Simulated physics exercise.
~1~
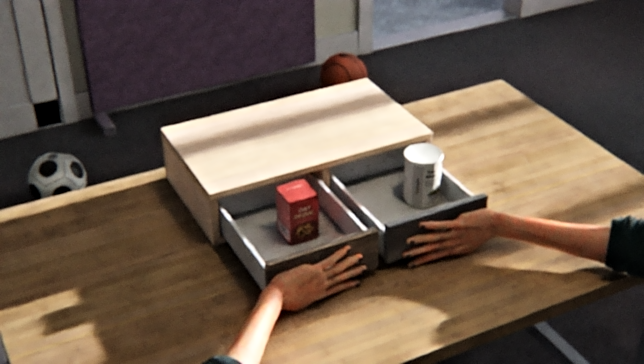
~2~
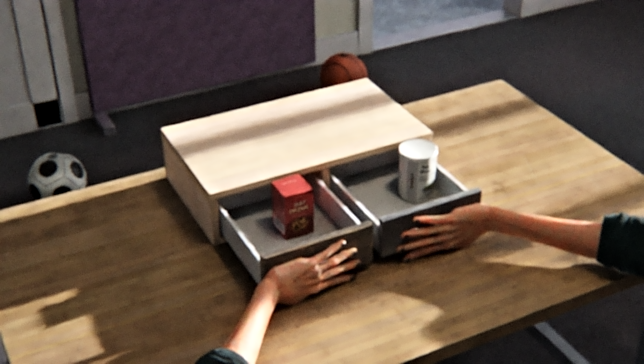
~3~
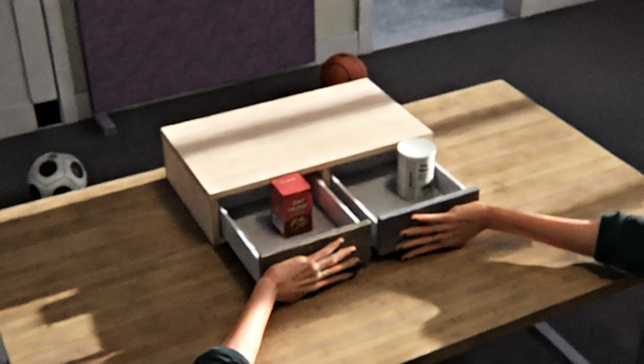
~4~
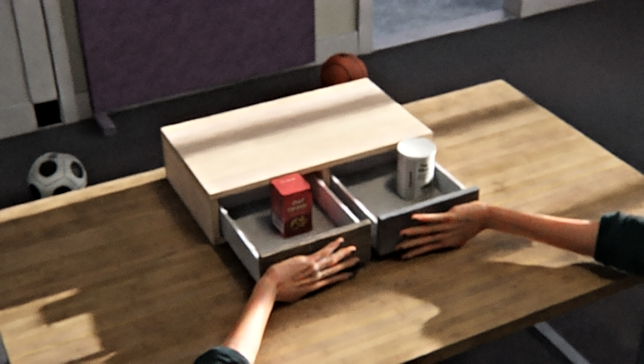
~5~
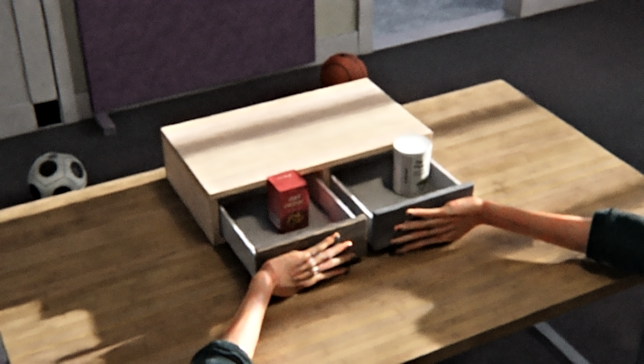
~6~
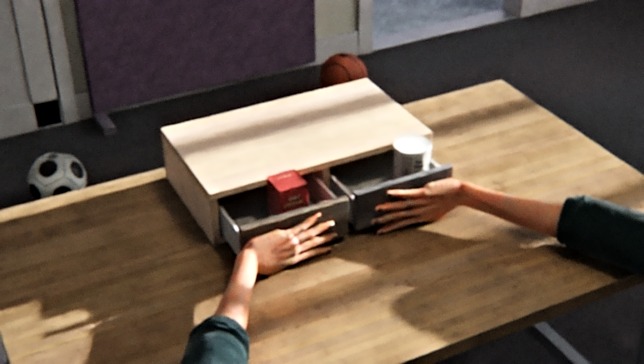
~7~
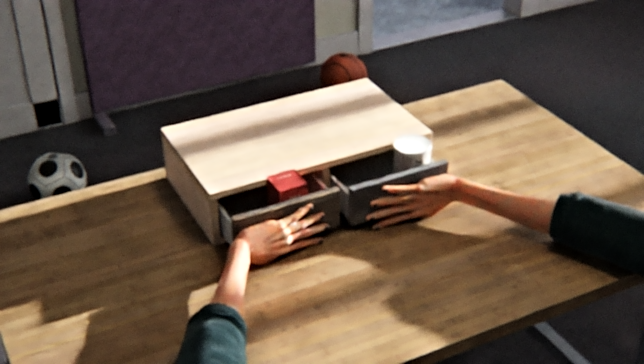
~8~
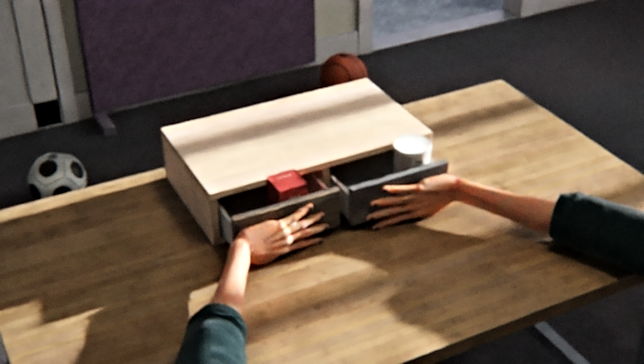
Two hands push the open drawers of a small wooden chest inward, the left holding an upright red carton and the right an upright white tin, moving slightly, pausing, then sliding farther before both stop partly open with the items still visible.
